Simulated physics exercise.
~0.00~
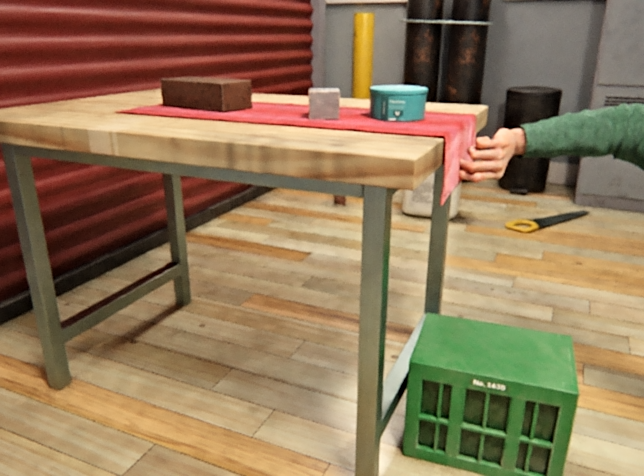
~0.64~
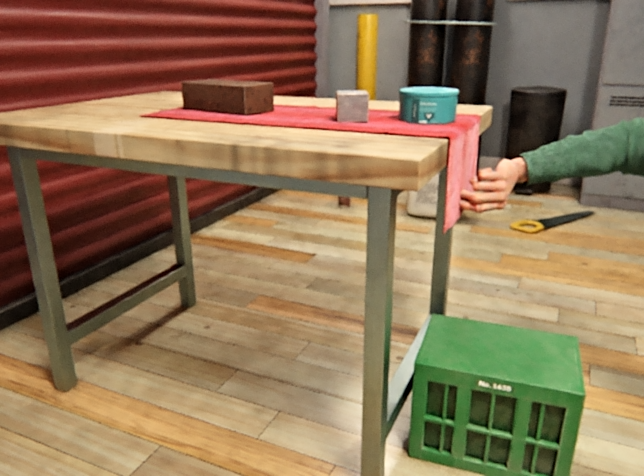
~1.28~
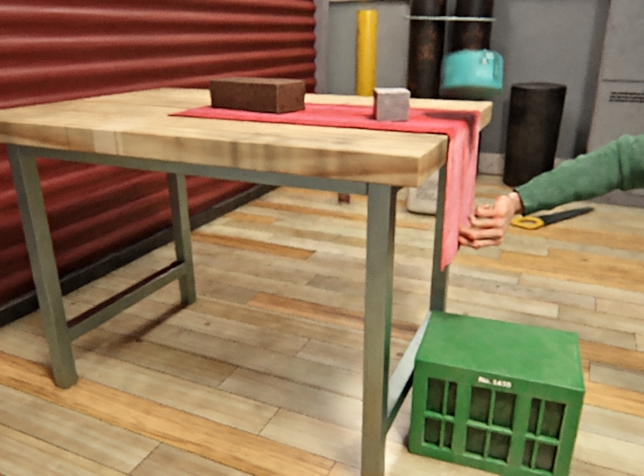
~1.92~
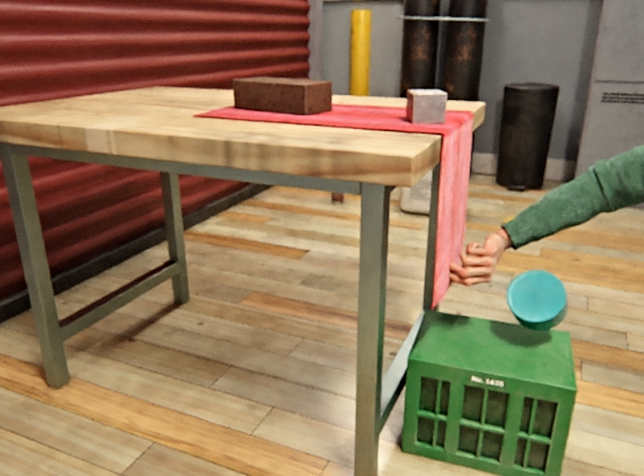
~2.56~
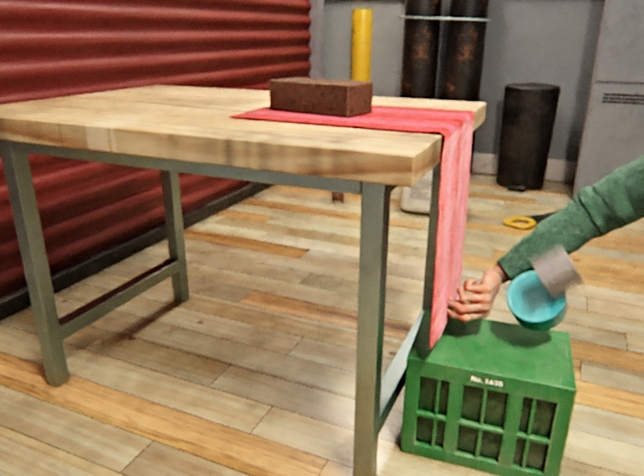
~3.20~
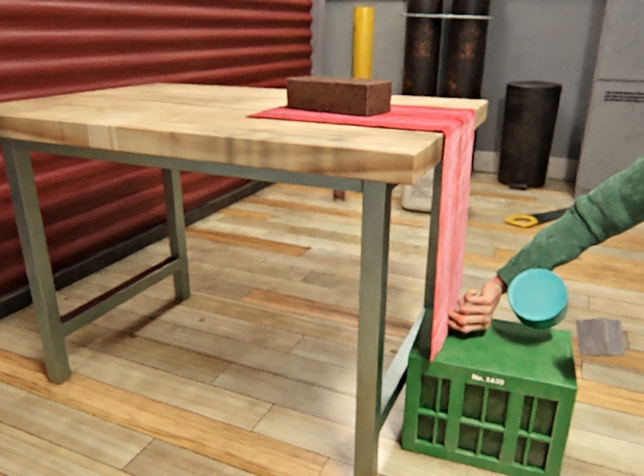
In a workshop with a plank floor and a ribbed red wall, a slightly swaying view looks across a wooden workbench with metal legs. A brown brick, a small grey block and a turquoise tub sit on a red cloth whose end hangs above a green crate. At right, a green-sleeved hand pulls the cloth slowly downward, carrying everything rightward. The tub tips off the edge and drops to the crate, then the block falls after it. Finally the hem reaches the crate, the block lies on the floor, the tub rests tilted by the crate top, and the brick remains on the bench.
